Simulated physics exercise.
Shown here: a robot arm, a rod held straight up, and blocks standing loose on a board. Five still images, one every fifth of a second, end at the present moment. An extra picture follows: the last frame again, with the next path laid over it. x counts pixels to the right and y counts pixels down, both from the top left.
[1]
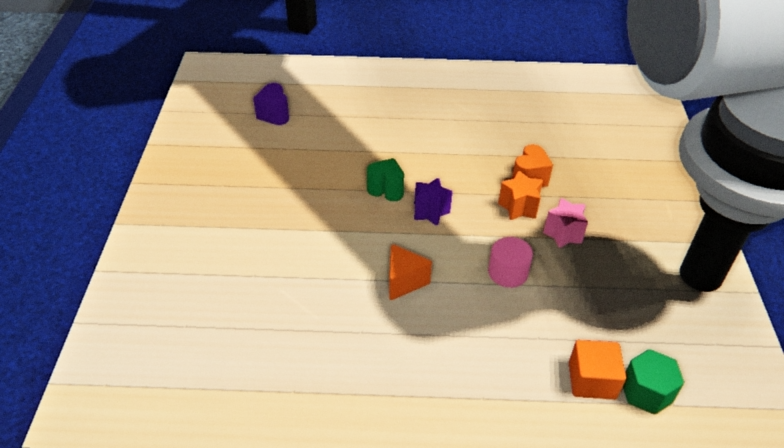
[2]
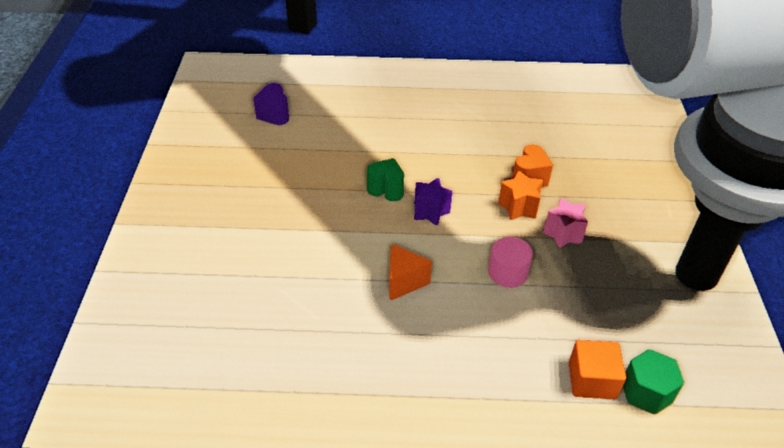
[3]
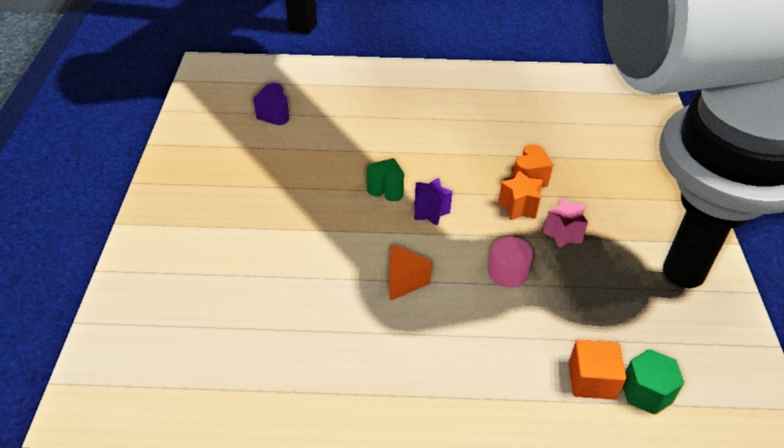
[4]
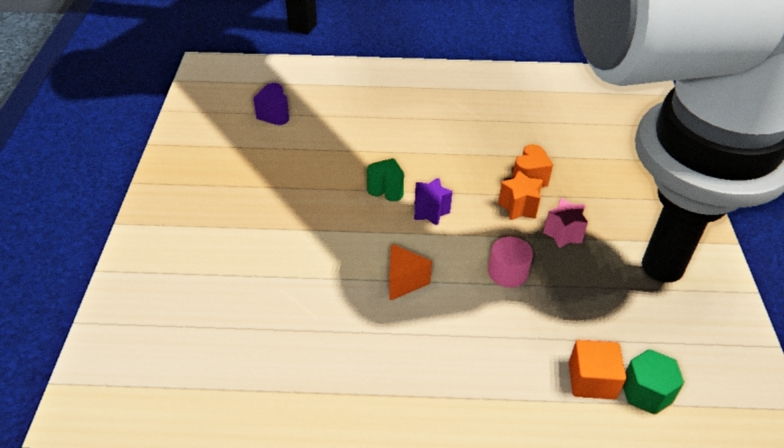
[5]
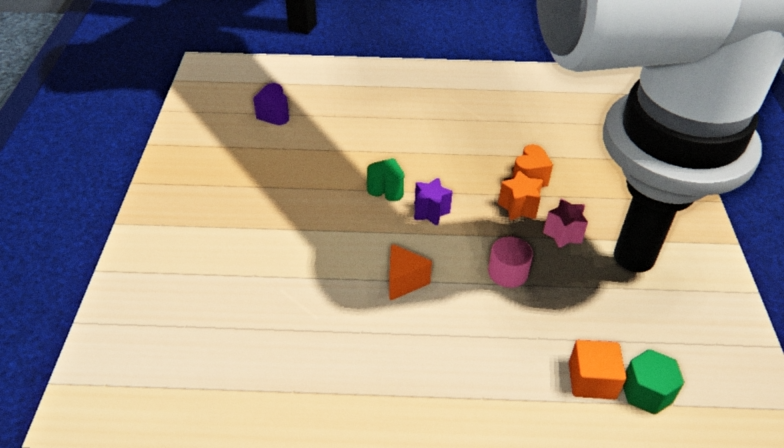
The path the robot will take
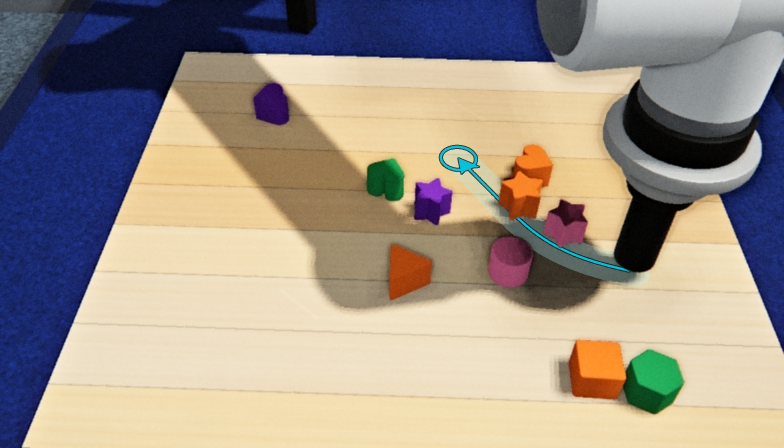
A robot arm holding a black rod upright moved slowly left, and slightly away from the viewer, over the right side of a wooden board, while the colorful blocks scattered there all stayed still.
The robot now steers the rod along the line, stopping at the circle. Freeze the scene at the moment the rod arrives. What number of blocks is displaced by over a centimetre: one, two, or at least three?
Blocks moved: Three or more.
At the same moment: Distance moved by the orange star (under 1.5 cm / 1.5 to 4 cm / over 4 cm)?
Displacement: Past 4 cm.
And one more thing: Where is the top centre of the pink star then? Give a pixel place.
It will likely be found at (554, 186).
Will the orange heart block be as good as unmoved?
Final answer: No.
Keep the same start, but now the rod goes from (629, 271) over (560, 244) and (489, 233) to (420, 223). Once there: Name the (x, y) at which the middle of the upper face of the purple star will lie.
If I read the scene right, the answer is (411, 178).
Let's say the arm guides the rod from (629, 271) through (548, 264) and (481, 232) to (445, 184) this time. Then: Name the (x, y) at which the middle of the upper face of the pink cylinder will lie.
Its top face will be centred at roughly (482, 250).
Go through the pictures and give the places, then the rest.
In the first frame, rod tip at (701, 276); block tops, pink cylinder at (513, 250); orange star at (524, 185); orange heart block at (534, 157); pink star at (570, 212).
In the second frame, rod at (696, 275); blocks unchanged.
In the third frame, rod at (684, 273); blocks unchanged.
In the fourth frame, rod at (663, 267); blocks unchanged.
In the fifth frame, rod at (634, 257); pink cylinder at (513, 250); orange star at (524, 185); orange heart block at (534, 157); pink star at (570, 212).
Path on the board, from (629, 271) over (552, 244) and (500, 200) to (458, 158).
The first path, step by step. One third of the way, rod at (555, 230); orange star at (520, 181), turned 10° anticlockwise; pink star at (556, 198), turned 20° clockwise.
Two thirds of the way, rod at (502, 186); orange star at (508, 156), turned 55° anticlockwise; orange heart block at (527, 141), turned 65° clockwise; pink star at (554, 186), turned 70° clockwise.
At the end, rod at (460, 145); pink cylinder in place; orange star at (495, 134); orange heart block at (530, 134), turned 95° clockwise; pink star at (554, 186), turned 70° clockwise.
